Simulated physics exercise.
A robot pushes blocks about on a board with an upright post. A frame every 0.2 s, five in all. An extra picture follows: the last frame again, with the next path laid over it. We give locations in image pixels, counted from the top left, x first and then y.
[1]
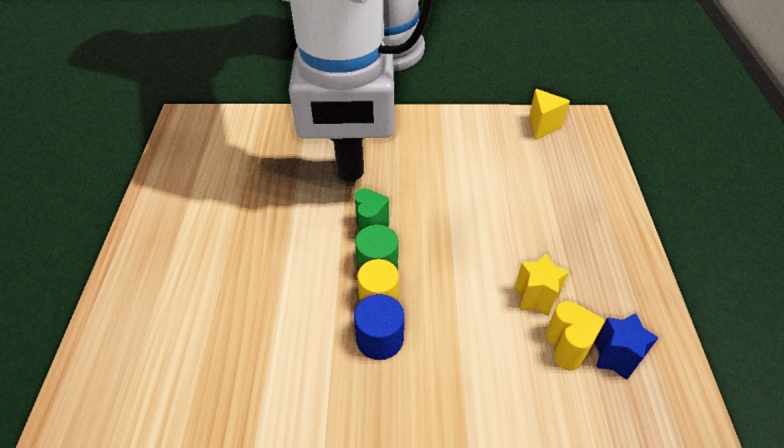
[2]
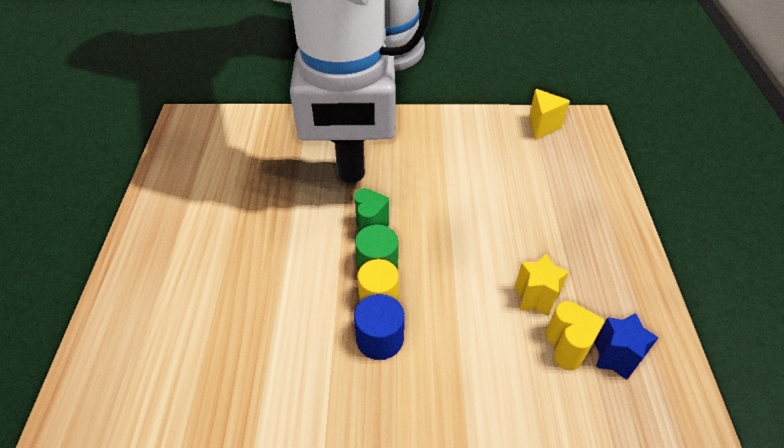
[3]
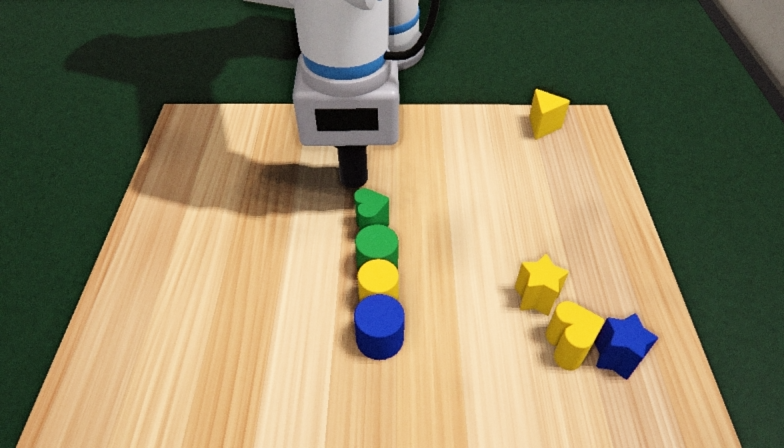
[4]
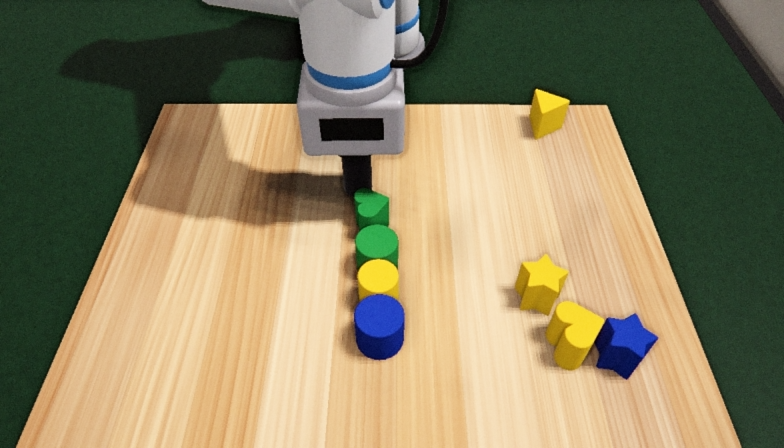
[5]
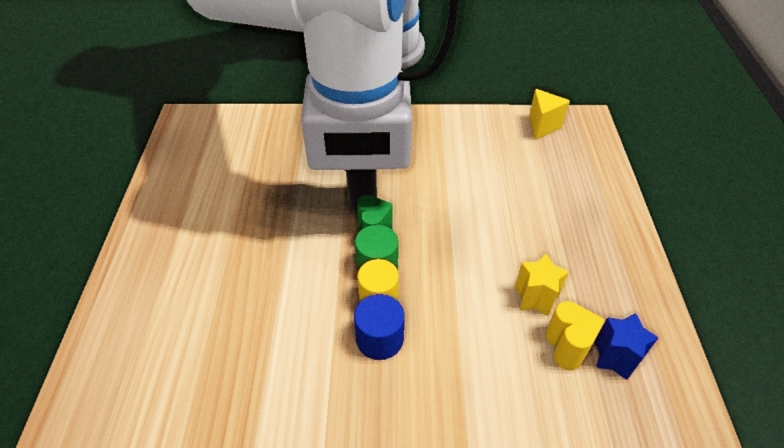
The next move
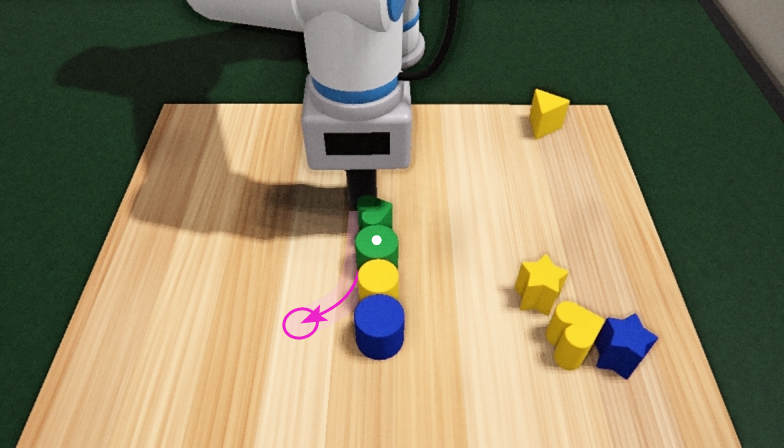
A robot arm with a black post edged down the wooden board toward a line of blocks and nudged the green heart slightly toward the green disc, while the other blocks stayed still.
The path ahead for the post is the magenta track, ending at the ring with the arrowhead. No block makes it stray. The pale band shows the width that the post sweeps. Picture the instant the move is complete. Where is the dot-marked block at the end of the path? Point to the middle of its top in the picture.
The top centre is at (398, 251).
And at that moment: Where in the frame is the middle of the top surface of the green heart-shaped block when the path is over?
(392, 222)
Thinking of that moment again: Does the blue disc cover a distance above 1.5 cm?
I believe not.
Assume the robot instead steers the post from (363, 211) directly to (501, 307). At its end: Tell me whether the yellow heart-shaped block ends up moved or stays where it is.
That block stays in place.
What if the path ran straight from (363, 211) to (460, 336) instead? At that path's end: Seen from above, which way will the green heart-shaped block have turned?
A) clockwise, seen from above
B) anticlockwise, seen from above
The one that fits is B, anticlockwise, seen from above.
Path on the board, from (363, 211) via (361, 251) and (348, 294), ending at (301, 323); the dot is on the green disc.
On the path given first. One third of the way, post at (360, 241); green heart-shaped block at (392, 222), turned 95° anticlockwise; green disc at (398, 251); yellow disc at (378, 282); blue disc at (379, 322).
Two thirds of the way, post at (346, 285); green heart-shaped block at (392, 222), turned 95° anticlockwise; green disc at (398, 251); yellow disc at (379, 283); blue disc at (379, 323).
At the end, post at (298, 314); green heart-shaped block at (392, 222), turned 95° anticlockwise; green disc at (398, 251); yellow disc at (379, 283); blue disc at (379, 323).
